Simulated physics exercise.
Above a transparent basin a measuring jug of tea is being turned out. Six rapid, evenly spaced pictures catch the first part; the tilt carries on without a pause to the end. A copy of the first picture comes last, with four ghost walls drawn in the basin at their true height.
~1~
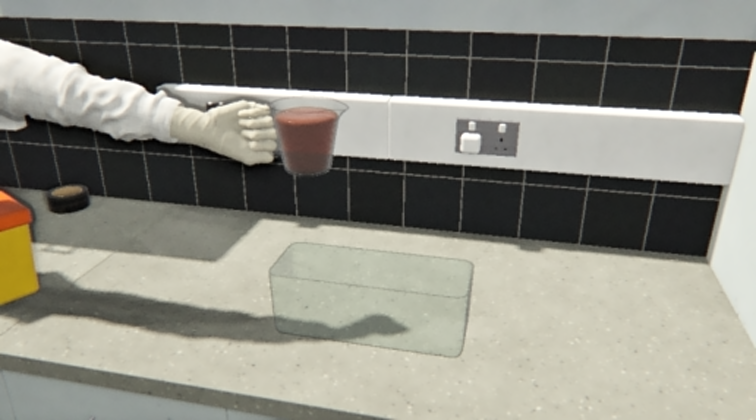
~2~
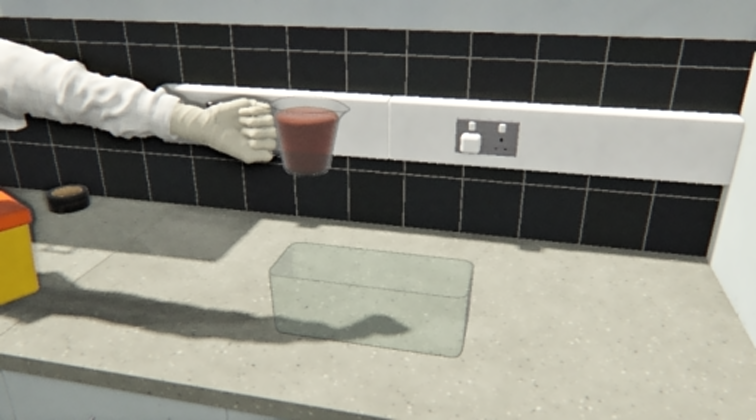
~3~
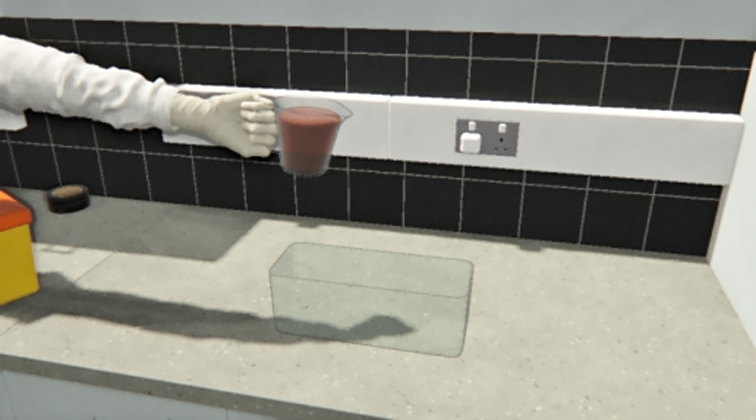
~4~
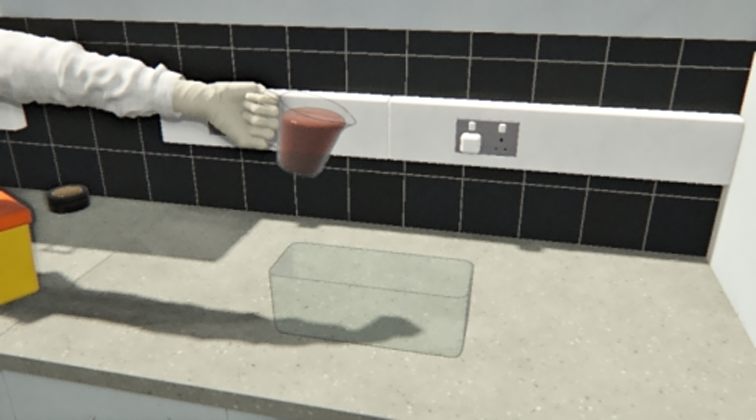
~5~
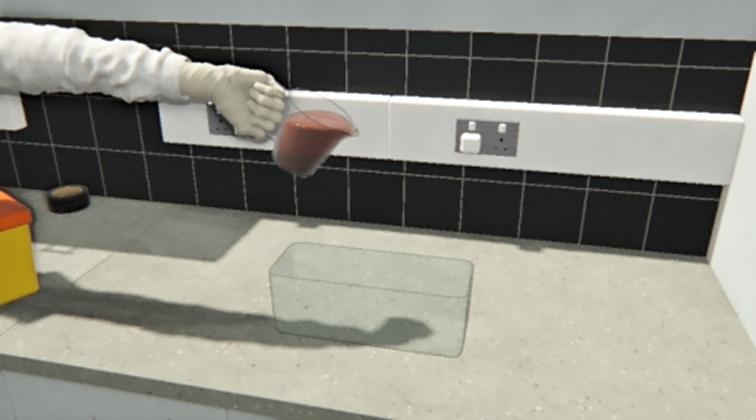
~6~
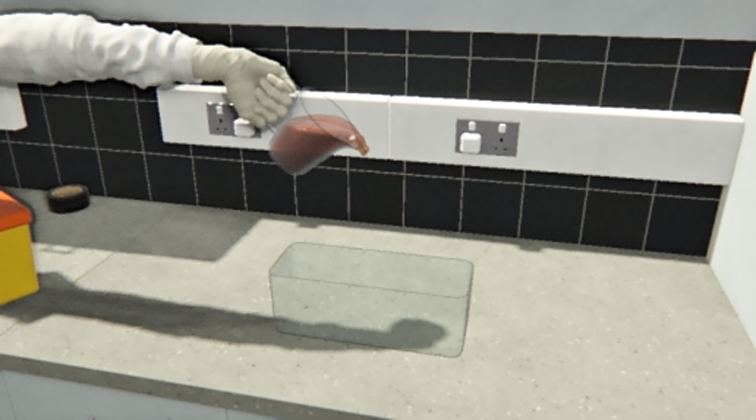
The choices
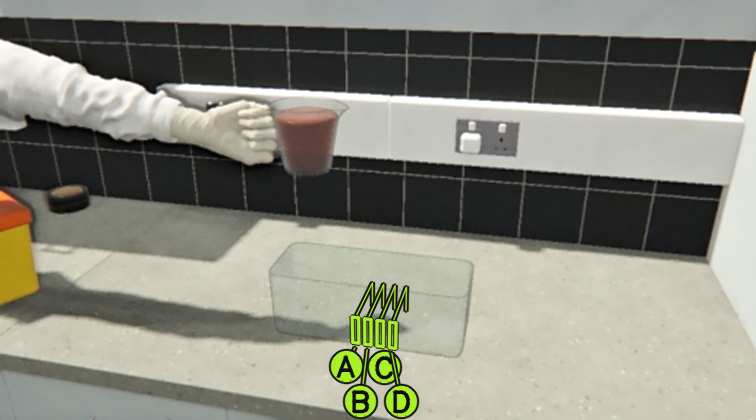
A gloved hand held a clear jug of reddish-brown liquid above a see-through basin on a counter, then gradually tilted it to the right until a little liquid slipped over the lip.
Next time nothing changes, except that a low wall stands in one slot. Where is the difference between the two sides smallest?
The answer is slot C.
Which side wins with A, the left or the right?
More ends on the right.
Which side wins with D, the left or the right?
The left one.
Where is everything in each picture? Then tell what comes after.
Upright, lip at (348, 108); basin from (276, 329) to (463, 355); nothing has left yet, in the first picture.
Tipped about 2°, lip at (349, 110); nothing has left yet, in the second picture.
Tipped about 8°, lip at (352, 115); nothing has left yet, in the third picture.
Tipped about 17°, lip at (355, 123); nothing has left yet, in the fourth picture.
Tipped about 30°, lip at (358, 134); tea is over the lip, down to (358, 134), in the fifth picture.
Tipped about 44°, lip at (358, 147); tea is over the lip, down to (366, 152), in the sixth picture.
On the marked copy, A at (354, 347); B at (367, 349); C at (379, 351); D at (391, 353).
Choosing A, about 6 % ends left of the wall and 89 % right of it; 5 % is lost outside.
Choosing B, about 18 % ends left of the wall and 79 % right of it; 4 % is lost outside.
Choosing C, about 48 % ends left of the wall and 47 % right of it; 5 % is lost outside.
Choosing D, about 70 % ends left of the wall and 23 % right of it; 8 % is lost outside.
